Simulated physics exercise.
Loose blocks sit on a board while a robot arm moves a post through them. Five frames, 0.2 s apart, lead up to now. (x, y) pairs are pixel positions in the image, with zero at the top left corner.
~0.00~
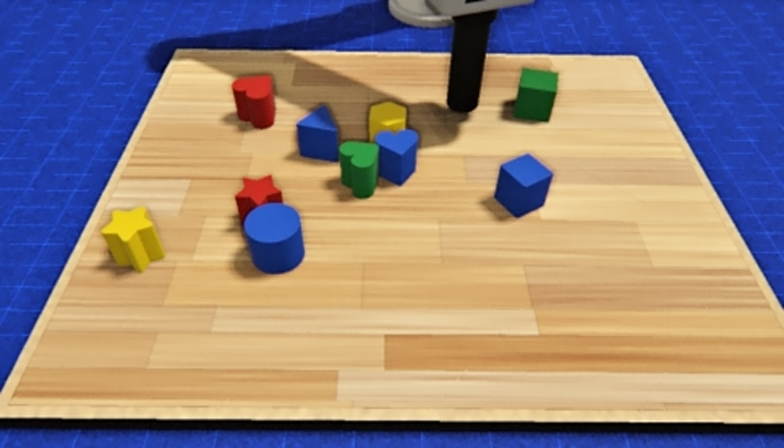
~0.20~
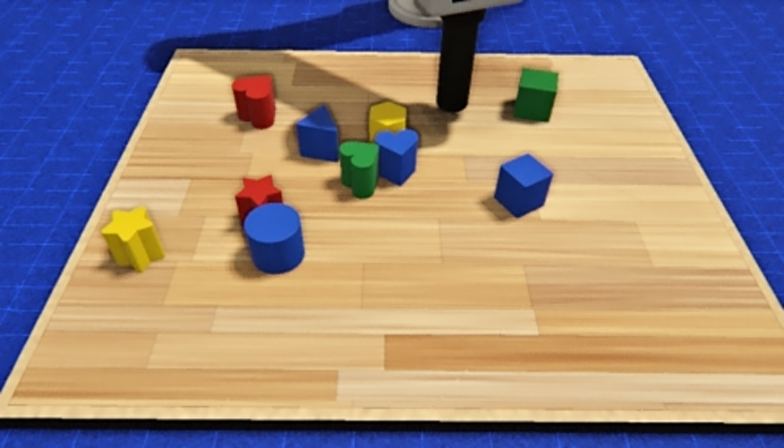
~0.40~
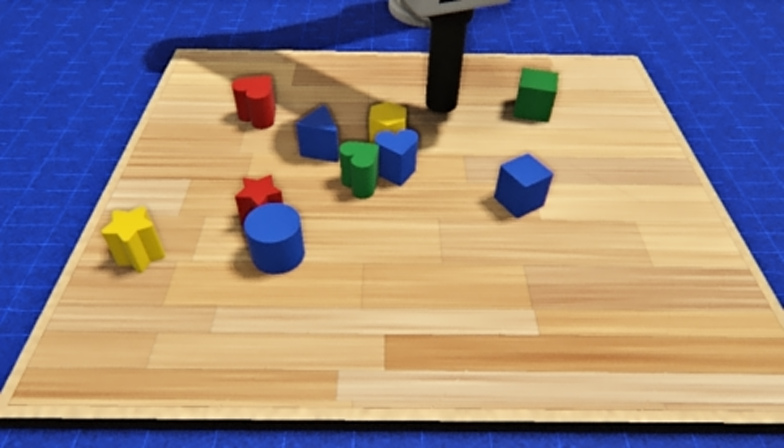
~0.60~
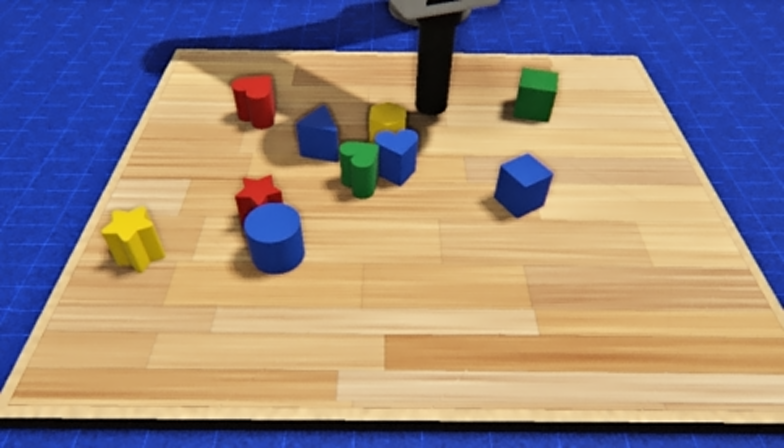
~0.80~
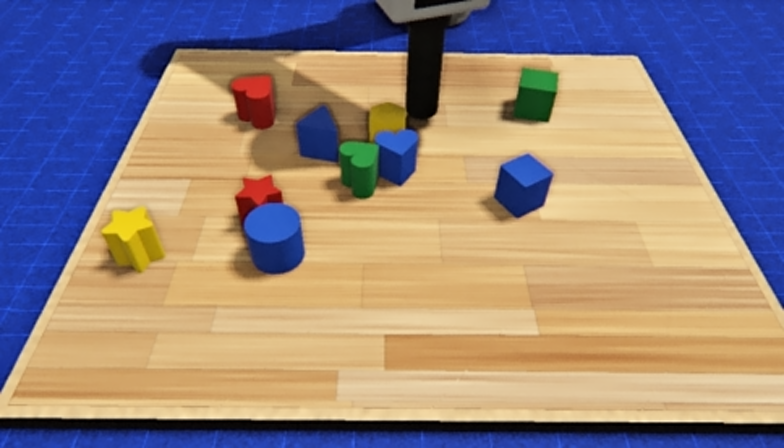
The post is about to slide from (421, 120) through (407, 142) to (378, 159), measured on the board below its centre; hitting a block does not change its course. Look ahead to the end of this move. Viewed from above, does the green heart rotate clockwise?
Short answer: Yes.
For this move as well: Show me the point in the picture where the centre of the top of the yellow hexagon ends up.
It will likely be found at (341, 130).
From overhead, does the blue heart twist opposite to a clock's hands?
My answer is yes.
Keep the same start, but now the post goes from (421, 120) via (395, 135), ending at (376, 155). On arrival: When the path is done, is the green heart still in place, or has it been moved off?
It is no longer where it was.
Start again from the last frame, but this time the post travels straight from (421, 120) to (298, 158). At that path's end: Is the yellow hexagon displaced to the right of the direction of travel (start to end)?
My answer is no.
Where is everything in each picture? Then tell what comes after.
Lower end of the post (462, 105), tops of blocks, blue triangle (319, 119), green heart (360, 152), yellow hexagon (388, 113), blue heart (397, 140), in the first frame.
Post (452, 104), blocks as before, in the second frame.
Post (441, 105), blocks as before, in the third frame.
Post (431, 107), blocks as before, in the fourth frame.
Post (421, 111), blue triangle (319, 119), green heart (360, 152), yellow hexagon (388, 113), blue heart (397, 140), in the fifth frame.
The first path, step by step. Halfway along, post (407, 132); yellow hexagon (375, 118), turned 25° clockwise.
At the end, post (378, 150); blue triangle (311, 120), turned 25° clockwise; green heart (357, 156), turned 20° clockwise; yellow hexagon (341, 130), turned 55° clockwise; blue heart (396, 145), turned 20° anticlockwise.
